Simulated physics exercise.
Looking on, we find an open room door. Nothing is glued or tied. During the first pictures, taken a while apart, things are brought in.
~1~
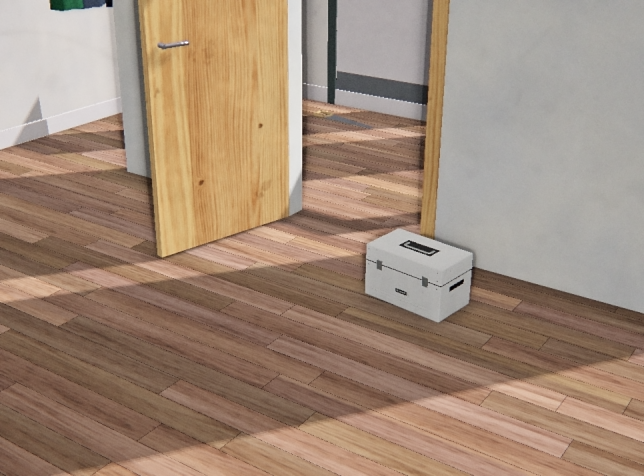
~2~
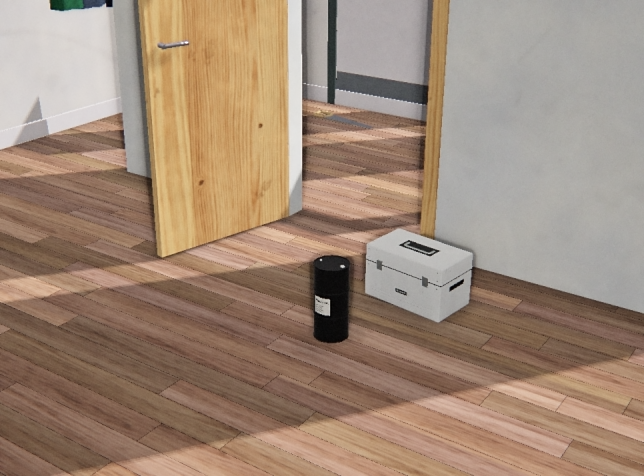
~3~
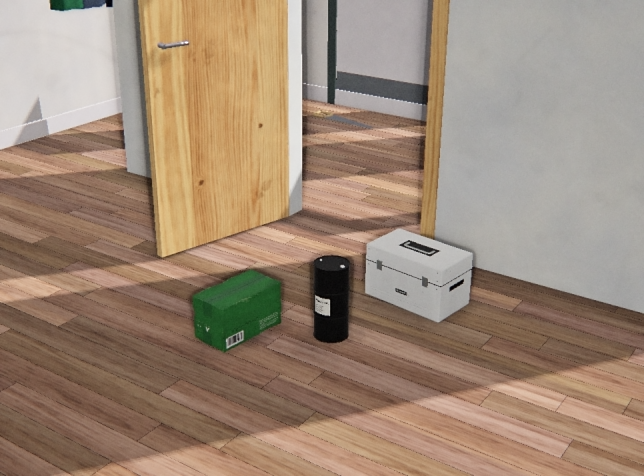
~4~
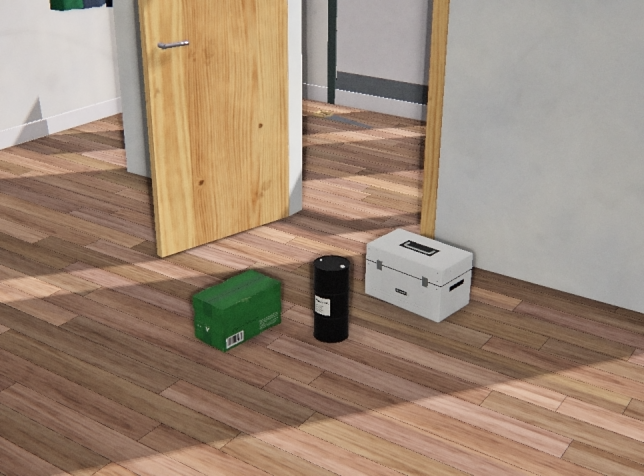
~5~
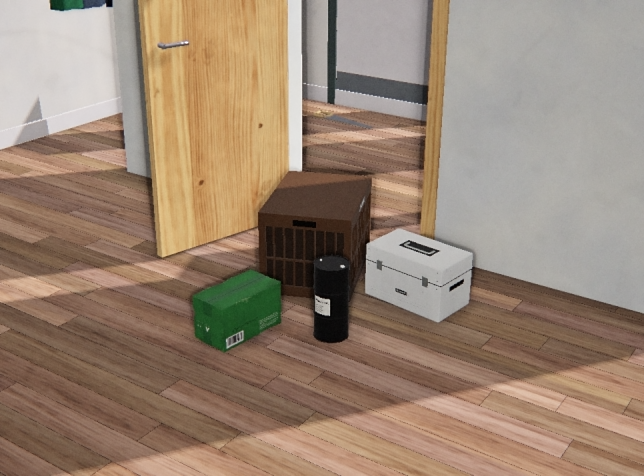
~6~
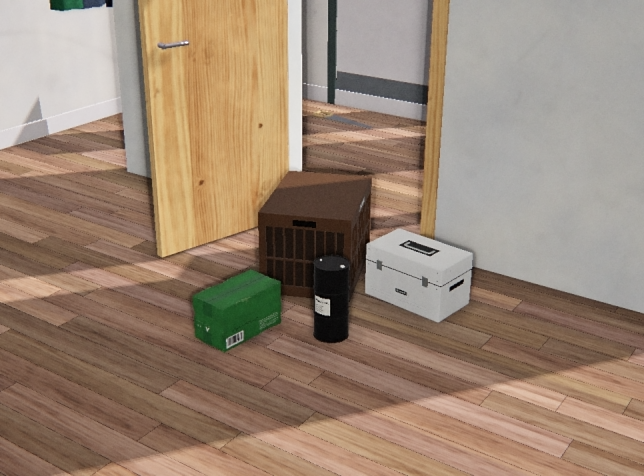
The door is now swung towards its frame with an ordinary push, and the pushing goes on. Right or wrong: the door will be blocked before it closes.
Right.
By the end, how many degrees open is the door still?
Roughly 60°.
Then, 0.40 s on from there, door 96° open.
Then, 0.60 s on from there, door 85° open.
Then, 0.80 s on from there, door 71° open.
Then, 0.90 s on from there, door 63° open.
In the end, door 61° open; all 4 unmoved. At the end, from the last picture's camera, brown chest near (320, 233).
